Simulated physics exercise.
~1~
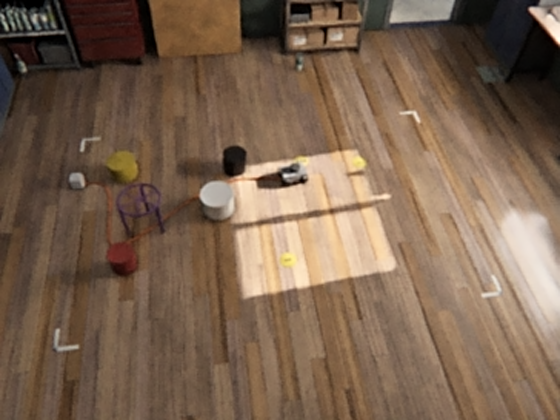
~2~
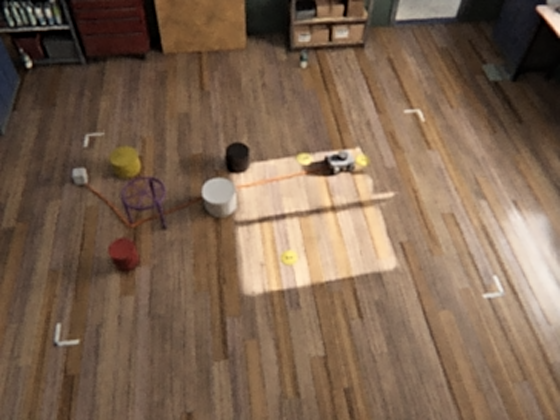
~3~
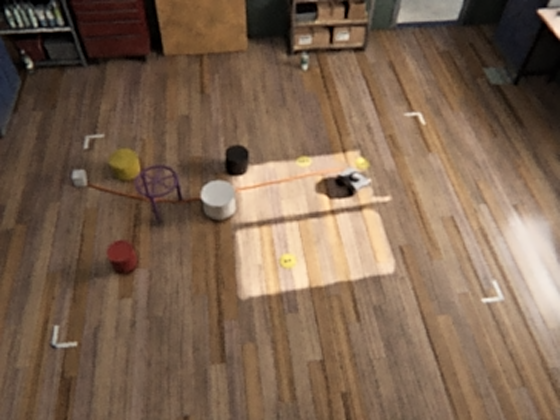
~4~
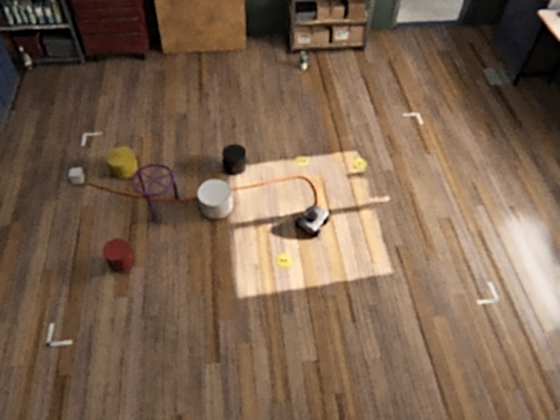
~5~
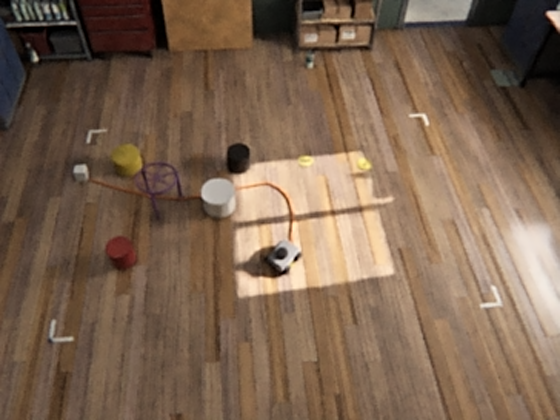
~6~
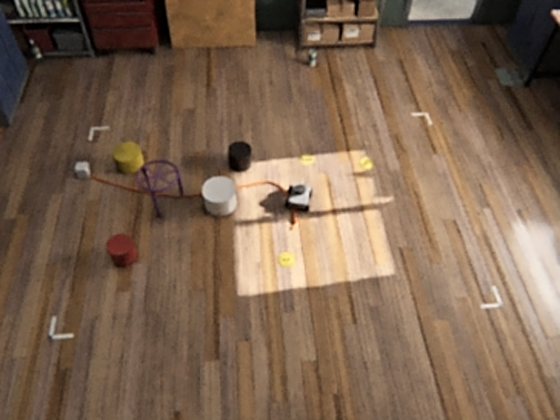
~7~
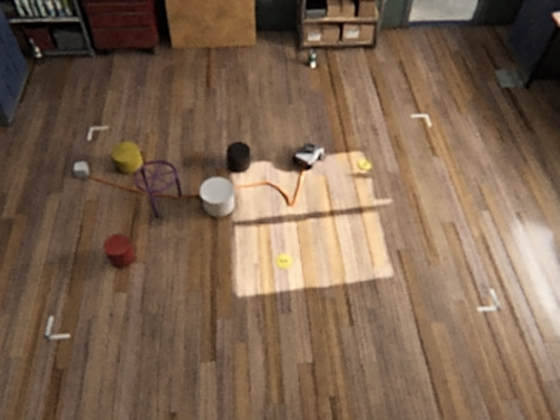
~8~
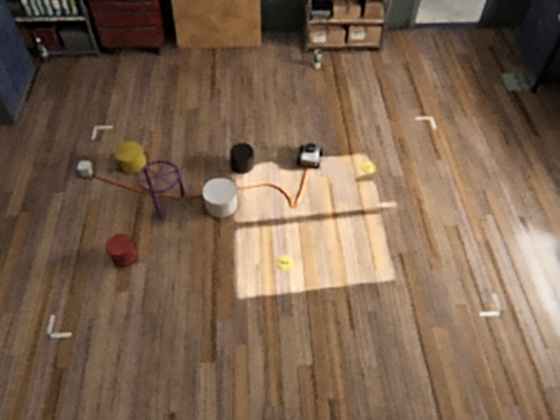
In the video, a small cart trailing an orange lead among buckets, tubs and a purple stool moves right, then down and left across a sunlit patch, while the stool shifts slightly right. The cart then moves back up and stops near the black tub, the lead lying bent behind it.
